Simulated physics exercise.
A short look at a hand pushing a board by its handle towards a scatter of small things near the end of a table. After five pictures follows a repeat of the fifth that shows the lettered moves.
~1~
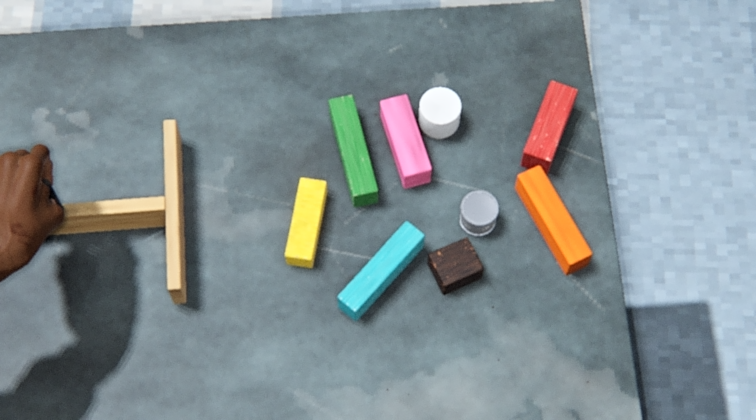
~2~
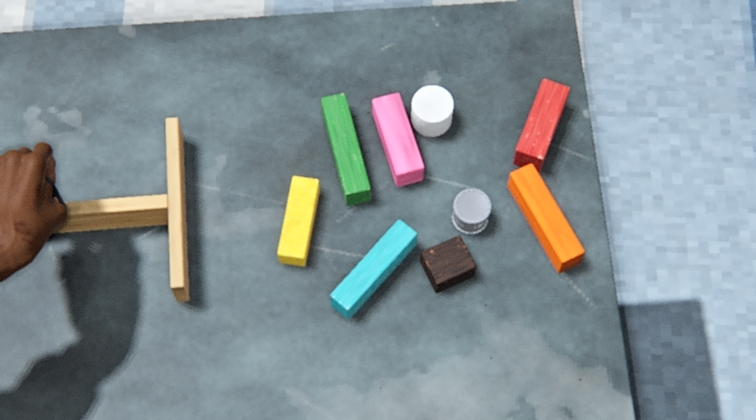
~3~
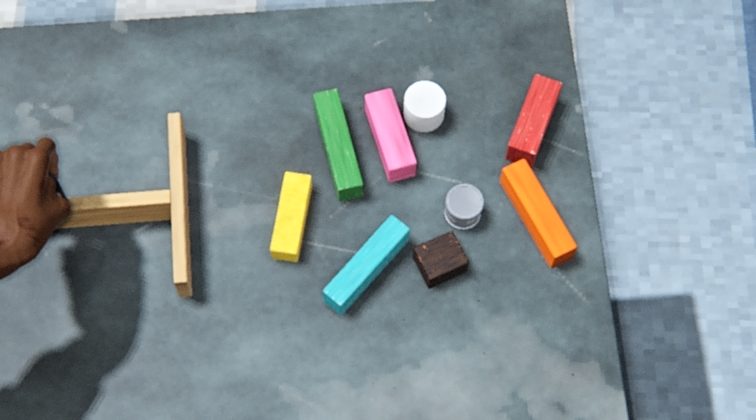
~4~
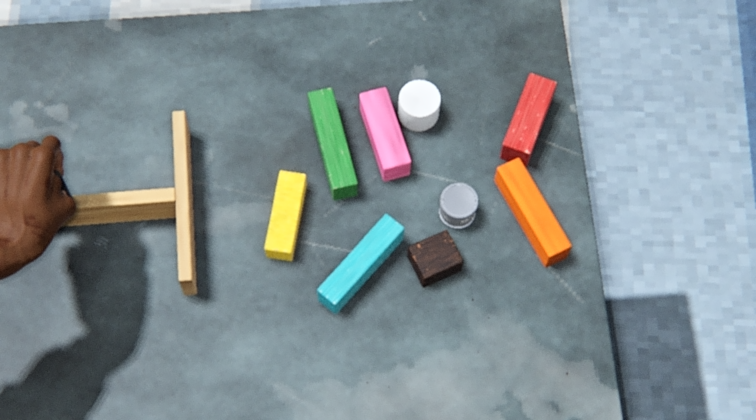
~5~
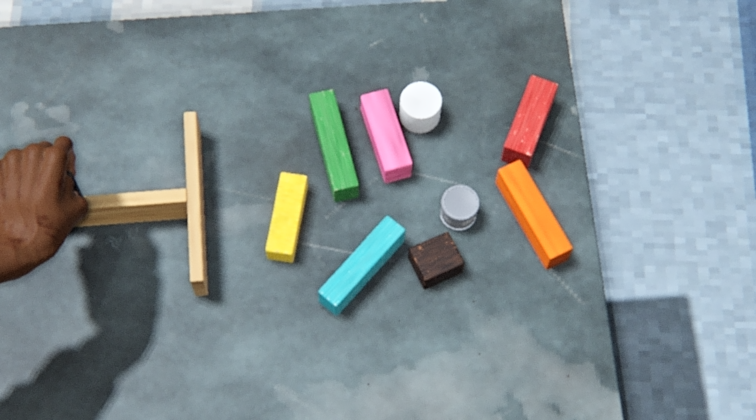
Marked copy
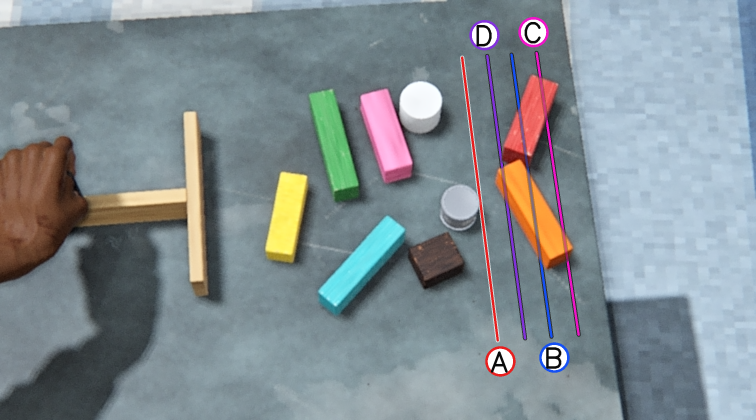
A hand gripping a wooden T-shaped board and nudging it slightly right, towards colourful bars and small tins lying still.
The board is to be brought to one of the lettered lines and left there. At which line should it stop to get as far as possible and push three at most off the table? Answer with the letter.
As far as mark B.
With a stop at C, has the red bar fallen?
Yes.
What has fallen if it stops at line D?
The red bar.
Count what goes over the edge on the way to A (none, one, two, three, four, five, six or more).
The count is none.
On the marked copy, A at (479, 193); B at (531, 190); C at (557, 188); D at (505, 191).
With B. Early on, board (316, 186); green bar (344, 143); yellow bar (337, 214).
Further on, board (437, 178); red bar (539, 117); white tin (498, 82).
At the end, board (530, 172); red bar over the edge; orange stick over the edge; two fallen.
As for the rest, A is within the limit but short; C drops four; D is within the limit but short.
